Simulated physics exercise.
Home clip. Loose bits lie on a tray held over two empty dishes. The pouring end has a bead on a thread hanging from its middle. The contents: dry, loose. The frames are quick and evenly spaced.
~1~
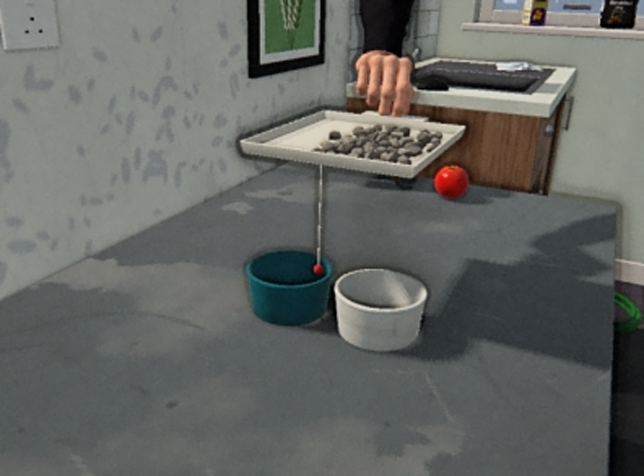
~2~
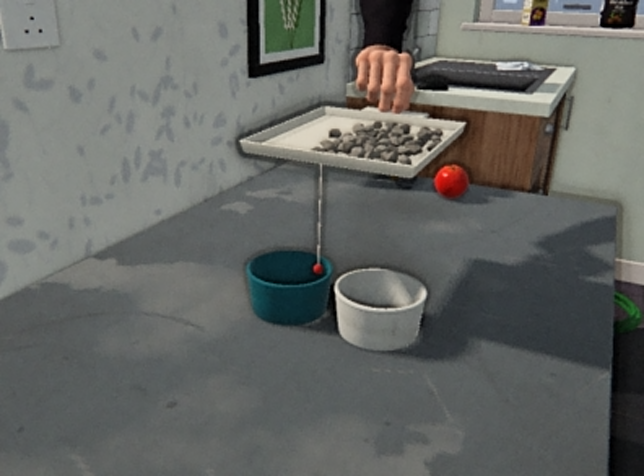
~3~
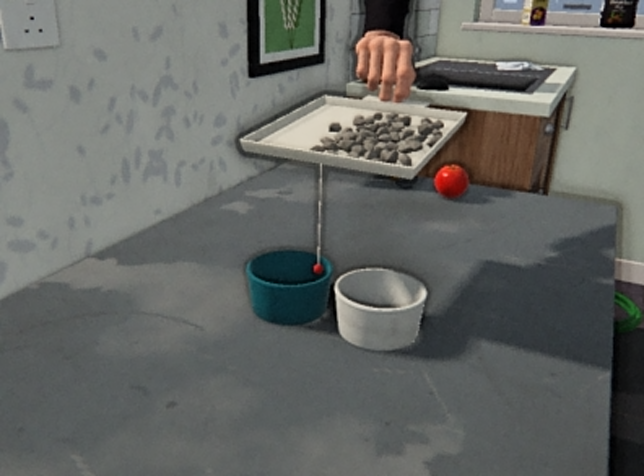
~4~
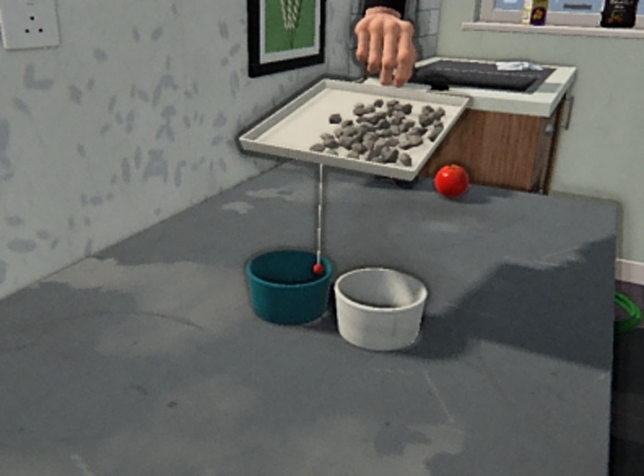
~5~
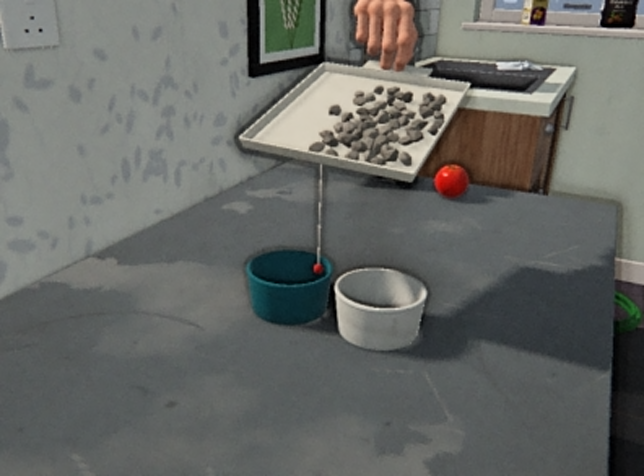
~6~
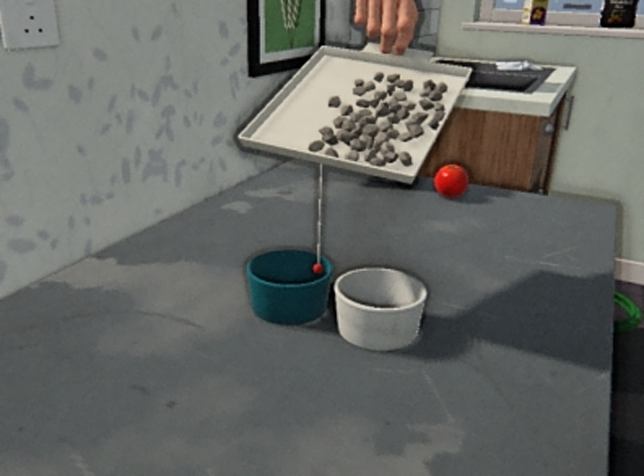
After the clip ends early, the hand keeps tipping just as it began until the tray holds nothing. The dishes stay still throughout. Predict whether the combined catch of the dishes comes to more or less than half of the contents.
The combined catch is less than half.
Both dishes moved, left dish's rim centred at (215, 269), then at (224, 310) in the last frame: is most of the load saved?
First place: Short of half; second place: Short of half.
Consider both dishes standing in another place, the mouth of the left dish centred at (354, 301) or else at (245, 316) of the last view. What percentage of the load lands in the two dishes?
Approximately 60 percent, followed by approximately 10 percent.
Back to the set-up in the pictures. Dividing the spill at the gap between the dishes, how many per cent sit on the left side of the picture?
Looks like close to 50 per cent of it.
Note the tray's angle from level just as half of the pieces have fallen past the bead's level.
My estimate is some 105 degrees.
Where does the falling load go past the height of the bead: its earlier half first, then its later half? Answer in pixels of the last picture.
Initially about (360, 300); subsequently about (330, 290).
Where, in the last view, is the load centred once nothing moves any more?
Once it all stops, the middle lies near (327, 369).
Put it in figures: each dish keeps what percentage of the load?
At the end, 0 percent of the load sits in the left dish and 10 percent in the right dish.
Shortly afterwards, tray tipped steeply; the whole lot on the tray.
Next, tray tipped past a quarter turn; only a few on the tray; only a few in the right dish; near half outside both; near a third in the air.
Some moments later, tray tipped past a quarter turn; a little in the right dish; all but a few outside both.
In the end, tray tipped past a quarter turn; a little in the right dish; none at all in the left dish; all but a few outside both.
